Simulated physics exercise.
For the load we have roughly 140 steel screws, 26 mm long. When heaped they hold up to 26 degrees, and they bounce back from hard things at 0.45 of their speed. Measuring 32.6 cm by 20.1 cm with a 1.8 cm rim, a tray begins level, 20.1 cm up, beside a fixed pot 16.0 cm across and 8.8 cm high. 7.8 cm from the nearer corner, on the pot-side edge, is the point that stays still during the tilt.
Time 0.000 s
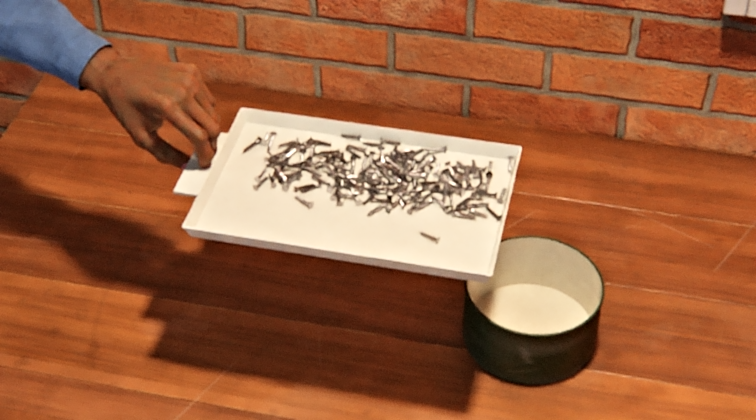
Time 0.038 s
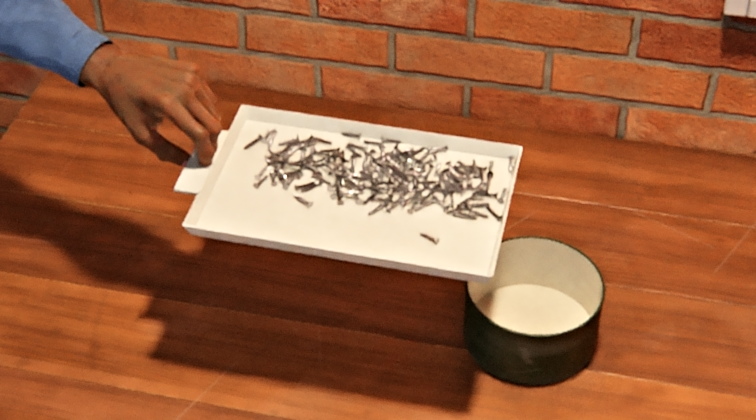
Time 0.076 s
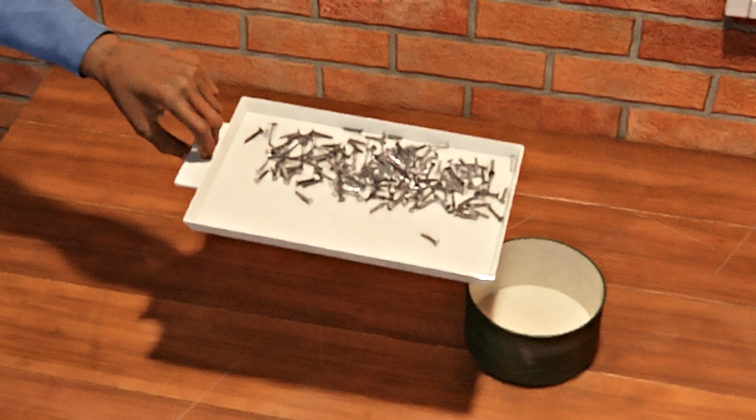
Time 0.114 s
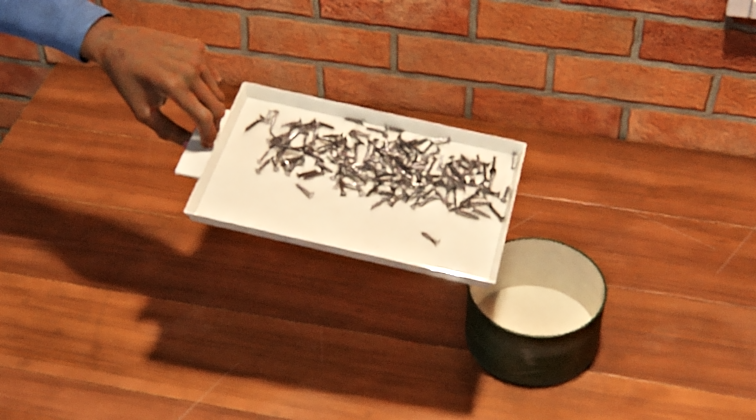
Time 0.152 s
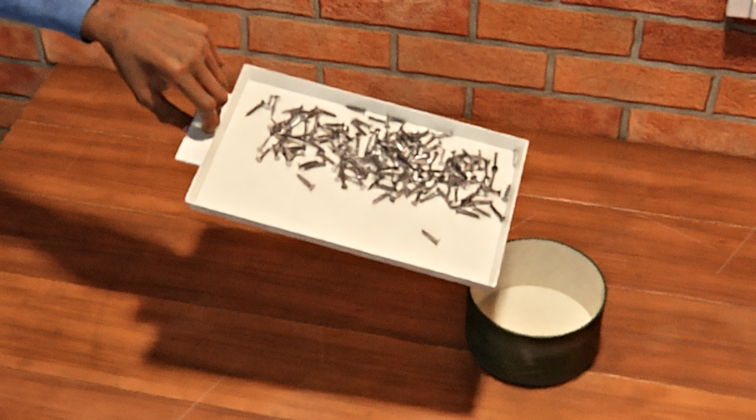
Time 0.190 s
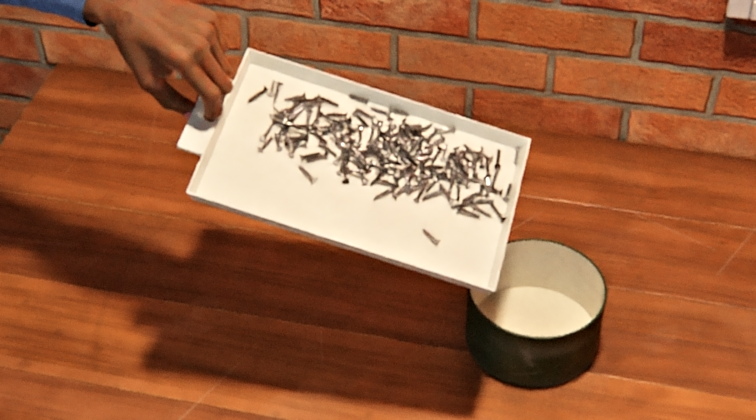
To begin with, a hand at the left grips a white tray of scattered dark metal screws, nearly level beside a dark round pot on a wooden table. The hand then lifts the tray's left end, slowly at first and then faster, tilting it down toward the right while the screws stay bunched in place.
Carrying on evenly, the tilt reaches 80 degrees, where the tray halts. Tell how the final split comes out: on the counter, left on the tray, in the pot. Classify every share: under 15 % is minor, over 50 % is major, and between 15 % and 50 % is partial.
Counter: Major, tray: Minor, pot: Minor.
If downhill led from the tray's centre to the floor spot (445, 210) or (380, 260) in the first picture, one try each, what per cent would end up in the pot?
About 65 per cent on the first try and 0 per cent on the second.
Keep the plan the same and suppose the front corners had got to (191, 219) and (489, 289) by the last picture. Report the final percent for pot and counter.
Split: Pot = 0, counter = 100.
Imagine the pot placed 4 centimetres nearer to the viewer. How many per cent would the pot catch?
Expect something close to 20 per cent.
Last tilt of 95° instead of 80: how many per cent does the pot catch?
Around 0 per cent, then.
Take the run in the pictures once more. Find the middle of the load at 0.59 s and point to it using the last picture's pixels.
Somewhere about (482, 261) in the last view.
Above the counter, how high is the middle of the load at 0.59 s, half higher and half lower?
Some 20 cm above the counter.
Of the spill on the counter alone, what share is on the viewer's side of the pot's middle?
Roughly 100 per cent.
Then, at 0.43 s, tilt 49 degrees; the tray holds 100 %, the pot 0 %.
After 0.59 s, tilt 70 degrees; the tray holds 95 %, the pot 0 %.
Then, at 0.88 s, tilt 80 degrees; the tray holds 0 %, the pot 0 %.
In the end, at 1.9 s, counter 95 %, tray 0 %, pot 0 %.
